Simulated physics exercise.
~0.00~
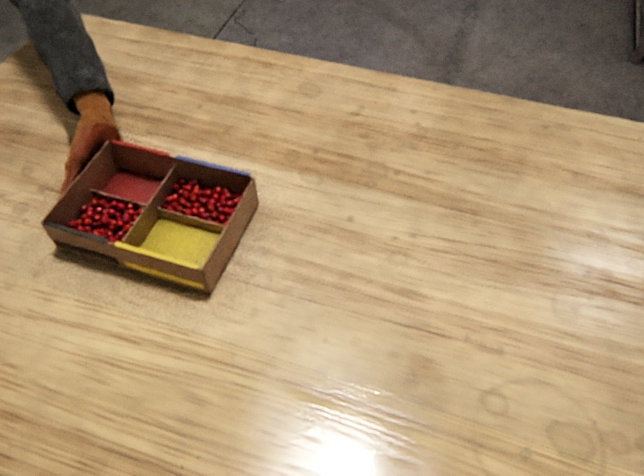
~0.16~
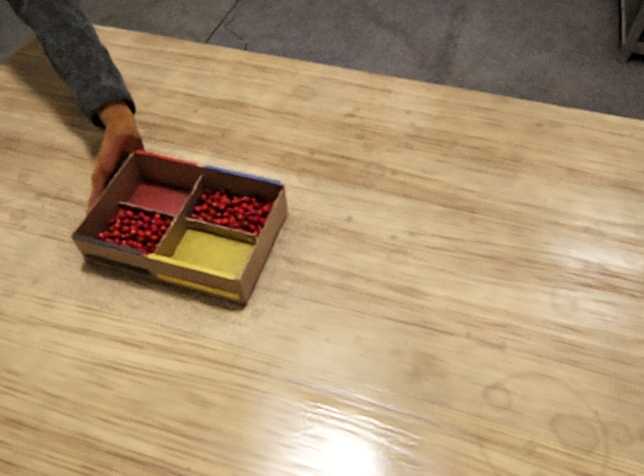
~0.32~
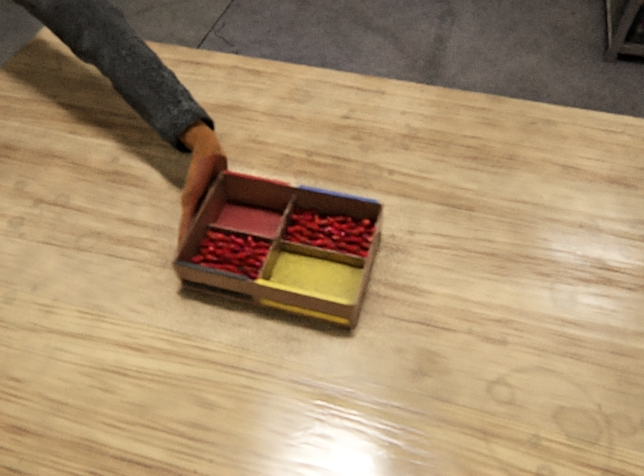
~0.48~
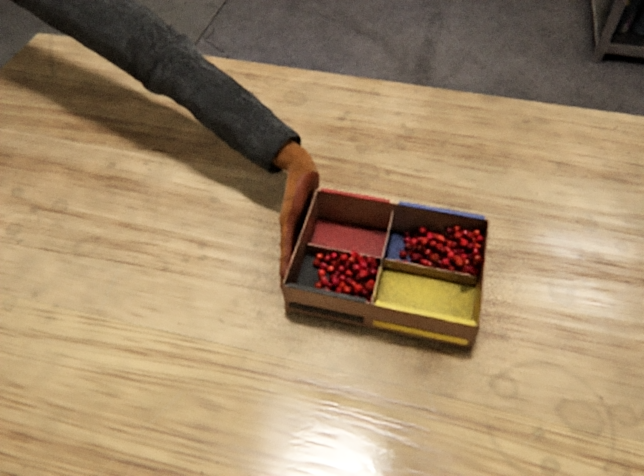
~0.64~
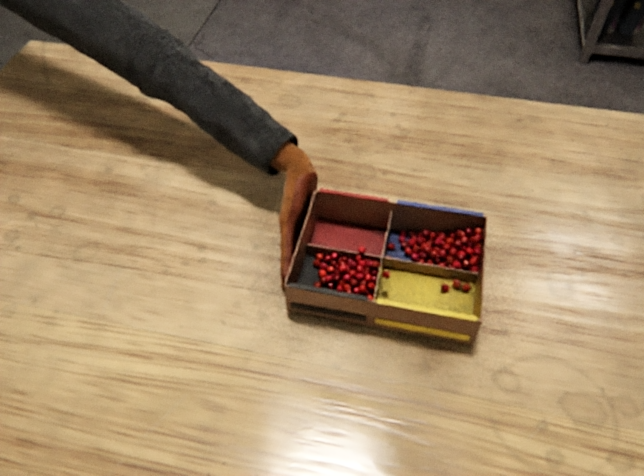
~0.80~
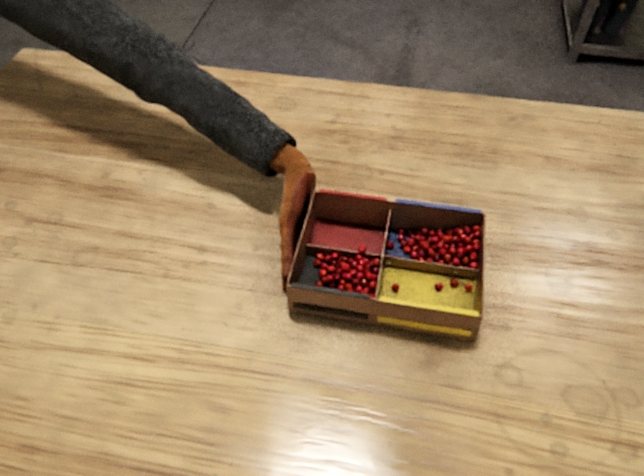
At first, a hand in a grey sleeve holds a shallow, four-part tray at the left of a pale wooden table, with small red berries filling the blue and black sections while the red and yellow ones sit empty. The hand slides the tray to the right, and the berries blur as it speeds up. It then stops near the middle of the table, and the berries bunch toward the right of their sections. A few hop over into the yellow section and scatter there. By the end the tray rests still, with most berries remaining in their original two sections.
